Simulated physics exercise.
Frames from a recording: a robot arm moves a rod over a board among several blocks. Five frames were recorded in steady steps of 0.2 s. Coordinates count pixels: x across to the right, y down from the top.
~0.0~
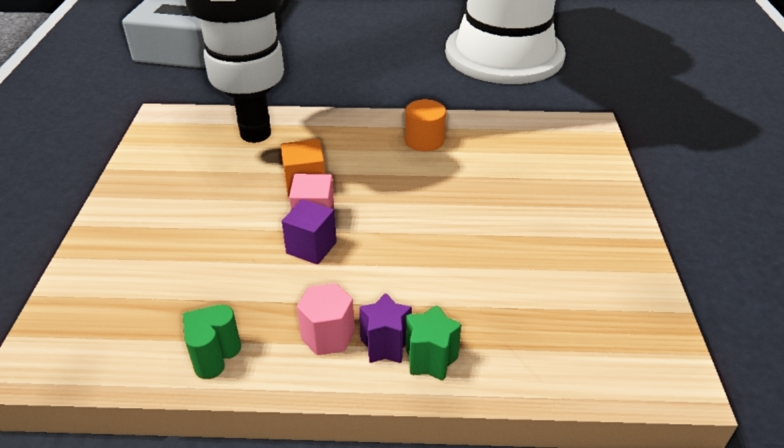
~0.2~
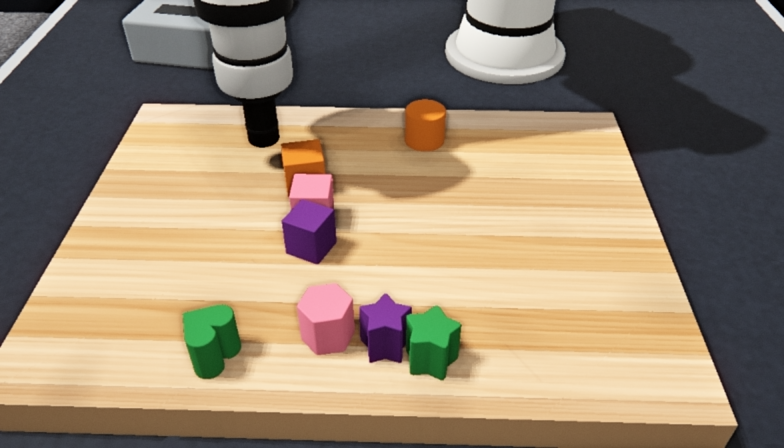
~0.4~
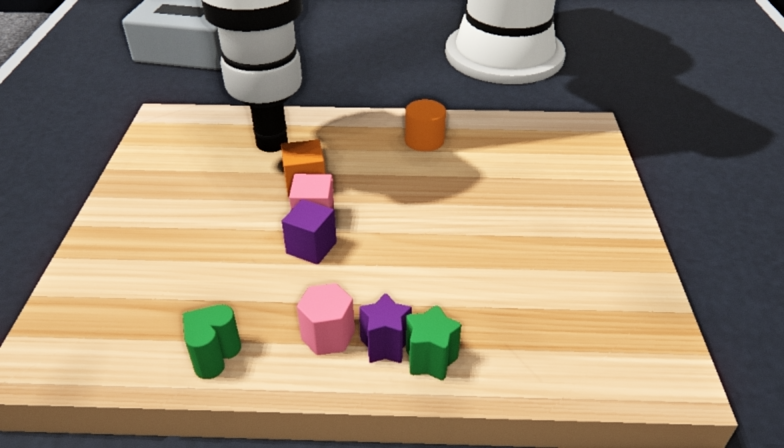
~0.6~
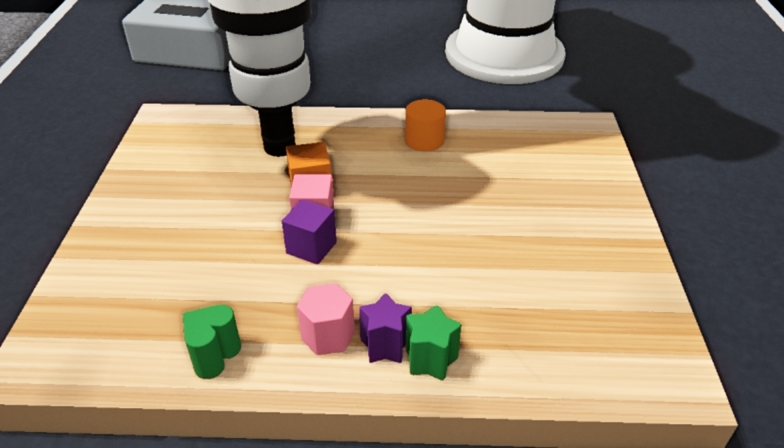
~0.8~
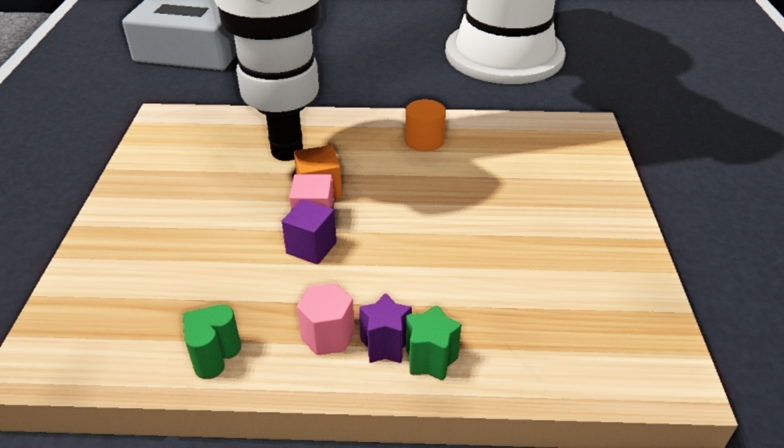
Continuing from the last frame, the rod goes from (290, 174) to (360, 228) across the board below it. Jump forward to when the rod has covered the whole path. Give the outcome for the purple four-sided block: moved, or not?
It gets pushed out of place.
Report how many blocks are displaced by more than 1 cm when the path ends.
It should be three or more, as far as I can tell.
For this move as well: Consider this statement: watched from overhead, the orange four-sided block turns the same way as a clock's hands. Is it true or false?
False.
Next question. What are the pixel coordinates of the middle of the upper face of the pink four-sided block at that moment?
Around (327, 211).
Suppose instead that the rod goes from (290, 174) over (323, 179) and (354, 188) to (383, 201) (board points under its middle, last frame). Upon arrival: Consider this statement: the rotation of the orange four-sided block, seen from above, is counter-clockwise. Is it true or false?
False - the claim does not hold.
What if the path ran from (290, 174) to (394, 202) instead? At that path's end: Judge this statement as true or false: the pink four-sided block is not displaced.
The statement is false.
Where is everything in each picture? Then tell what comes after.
Rod tip at (256, 135); block tops, purple four-sided block at (308, 214); pink four-sided block at (311, 185); orange four-sided block at (302, 151), in the first picture.
Rod at (264, 140); blocks unchanged, in the second picture.
Rod at (272, 145); blocks unchanged, in the third picture.
Rod at (280, 149); orange four-sided block at (308, 154), in the fourth picture.
Rod at (288, 153); purple four-sided block at (308, 214); pink four-sided block at (311, 185); orange four-sided block at (317, 158), in the fifth picture.
What follows on the original path. One third of the way, rod at (311, 171); purple four-sided block at (308, 219); pink four-sided block at (316, 192), turned 20° clockwise; orange four-sided block at (346, 169), turned 30° anticlockwise.
Two thirds of the way, rod at (334, 188); purple four-sided block at (306, 226); pink four-sided block at (321, 200), turned 30° clockwise; orange four-sided block at (372, 176), turned 75° anticlockwise.
At the end, rod at (360, 207); purple four-sided block at (303, 235), turned 20° clockwise; pink four-sided block at (327, 211), turned 45° clockwise; orange four-sided block at (392, 182), turned 115° anticlockwise.
